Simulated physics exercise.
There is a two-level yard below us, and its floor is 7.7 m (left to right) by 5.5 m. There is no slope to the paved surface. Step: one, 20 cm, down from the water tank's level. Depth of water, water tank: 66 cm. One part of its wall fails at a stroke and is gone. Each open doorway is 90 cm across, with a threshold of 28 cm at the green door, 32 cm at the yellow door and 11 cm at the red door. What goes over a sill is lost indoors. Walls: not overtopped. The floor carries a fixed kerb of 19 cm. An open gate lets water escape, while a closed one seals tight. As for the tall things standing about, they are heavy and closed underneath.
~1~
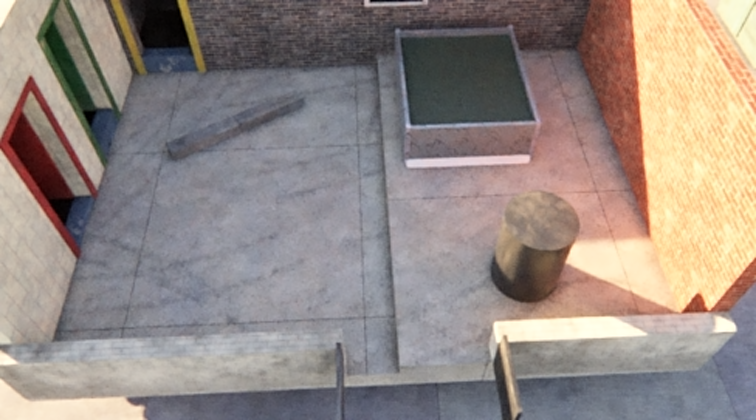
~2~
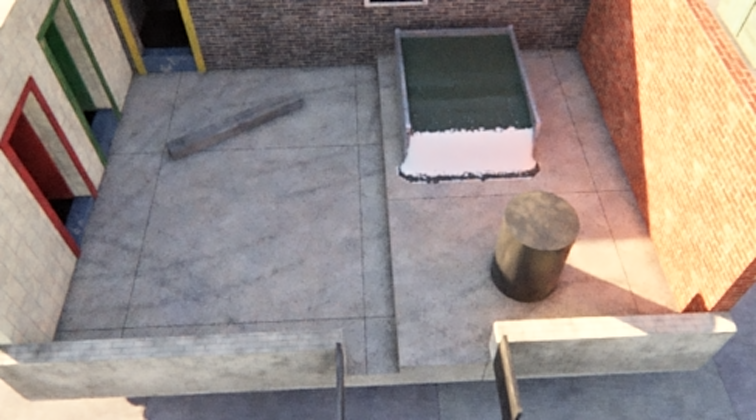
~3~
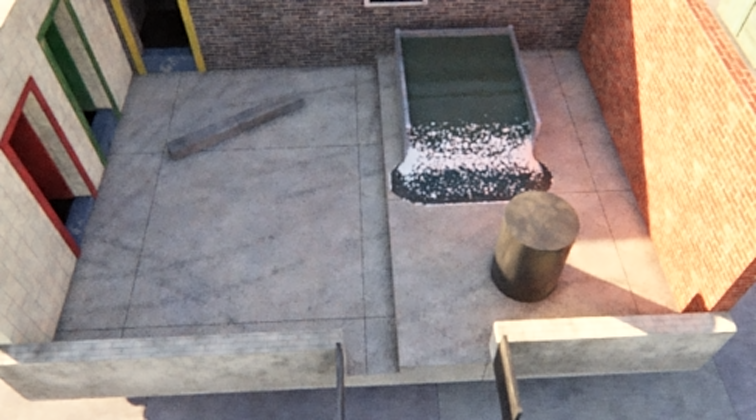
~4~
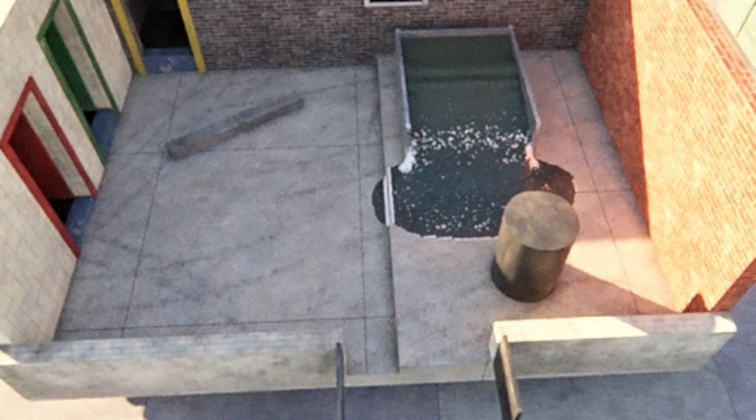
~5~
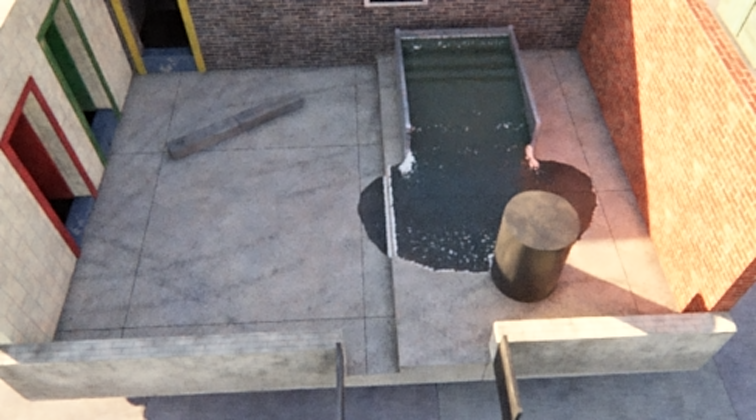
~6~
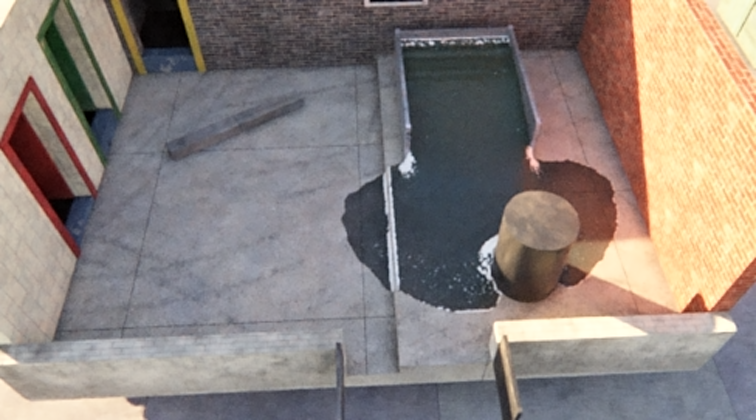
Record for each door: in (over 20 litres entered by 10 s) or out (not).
Log: Green door out, yellow door out, red door out.
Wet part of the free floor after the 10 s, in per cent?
Covered: Roughly 90 %.
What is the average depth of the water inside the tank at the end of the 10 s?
Roughly 3 centimetres.
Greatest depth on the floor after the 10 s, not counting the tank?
Depth: Approx. 10 cm.
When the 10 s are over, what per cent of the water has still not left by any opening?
68 %.
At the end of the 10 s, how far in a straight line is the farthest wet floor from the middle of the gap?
6.2 m.
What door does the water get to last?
It's the yellow door.
A moment later water covers 30 % of the floor and is deepest (41 cm) near (507, 242); green door not reached, yellow door not reached, red door not reached.
Soon after water covers 35 % of the floor and is deepest (35 cm) near (678, 334); green door not reached, yellow door not reached, red door not reached.
Next water covers 45 % of the floor and is deepest (22 cm) near (678, 334); green door not reached, yellow door not reached, red door not reached.
Later on water covers 70 % of the floor and is deepest (18 cm) near (53, 343); green door 3 cm at the sill, 0 L in, yellow door not reached, red door 7 cm at the sill, 0 L in.
At the end water covers 90 % of the floor and is deepest (10 cm) near (131, 81); green door 5 cm at the sill, 0 L in, yellow door 8 cm at the sill, 0 L in, red door 6 cm at the sill, 0 L in.
